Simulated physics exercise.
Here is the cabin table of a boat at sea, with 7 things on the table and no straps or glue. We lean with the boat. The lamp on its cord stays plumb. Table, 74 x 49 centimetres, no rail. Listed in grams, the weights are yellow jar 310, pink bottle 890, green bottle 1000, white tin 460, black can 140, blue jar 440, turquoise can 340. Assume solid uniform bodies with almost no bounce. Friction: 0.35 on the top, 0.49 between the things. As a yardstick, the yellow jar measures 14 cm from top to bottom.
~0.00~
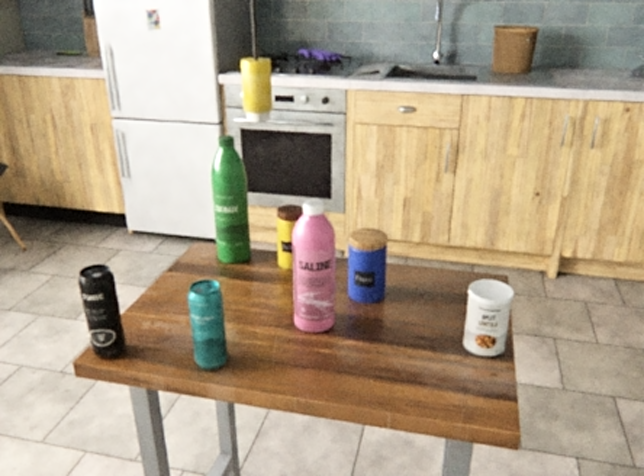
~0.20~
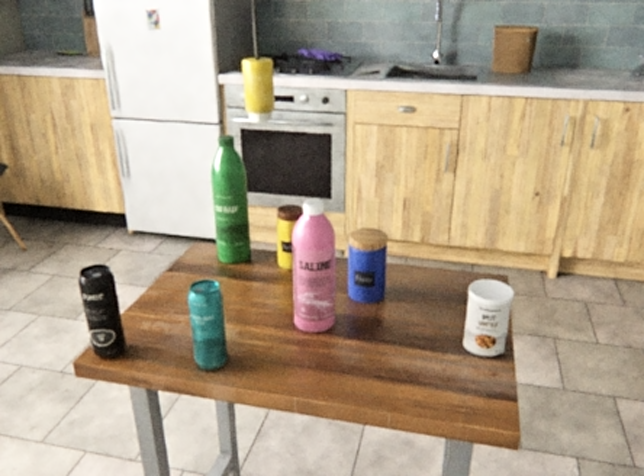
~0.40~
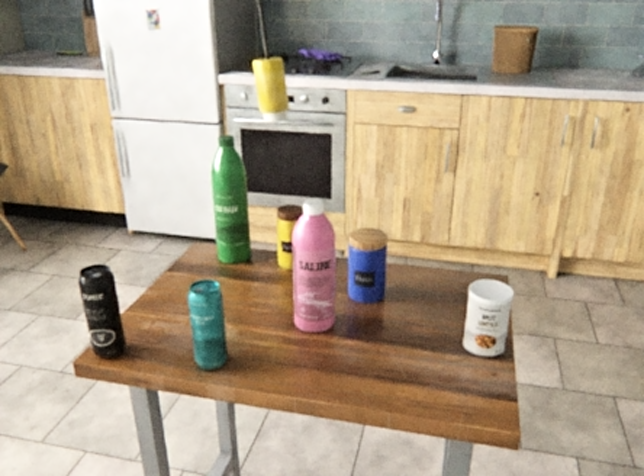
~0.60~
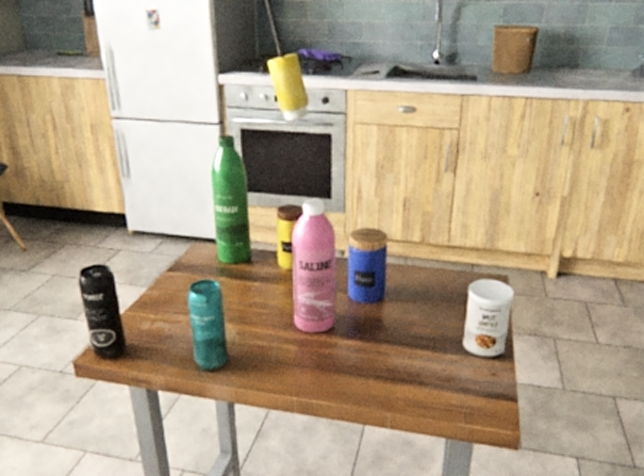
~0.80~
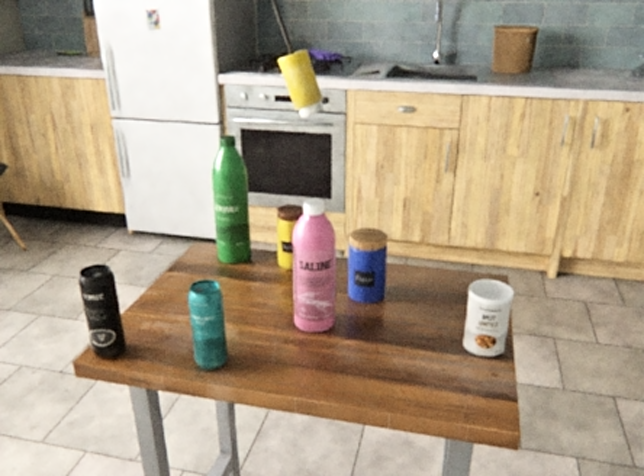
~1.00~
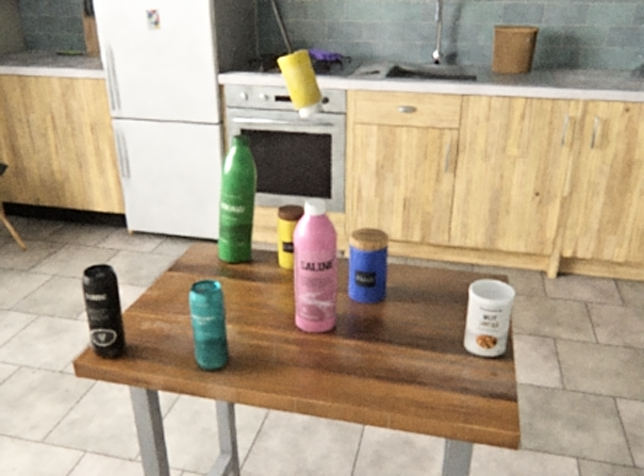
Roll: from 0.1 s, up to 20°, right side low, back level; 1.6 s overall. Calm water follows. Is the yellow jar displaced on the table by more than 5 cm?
Yes, it is displaced.
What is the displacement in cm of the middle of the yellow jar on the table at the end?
Roughly 13 cm.
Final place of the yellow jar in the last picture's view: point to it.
Rest point: Near (345, 253).
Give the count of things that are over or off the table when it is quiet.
The number here is 3.
By 1.50 s, floor tilted 3°, right side down; yellow jar on its side near (337, 256); green bottle on its side; black can rocked 63° off its seat.
By 2.00 s, boat level; green bottle and black can now off the table; yellow jar on its side near (343, 256).
By 2.30 s, boat level; yellow jar on its side near (344, 255).
When it is over (3.6 s), off the table, green bottle and black can; lying over on the table, yellow jar; the other 4 within 5 cm of the start. In the last view, yellow jar near (345, 253).
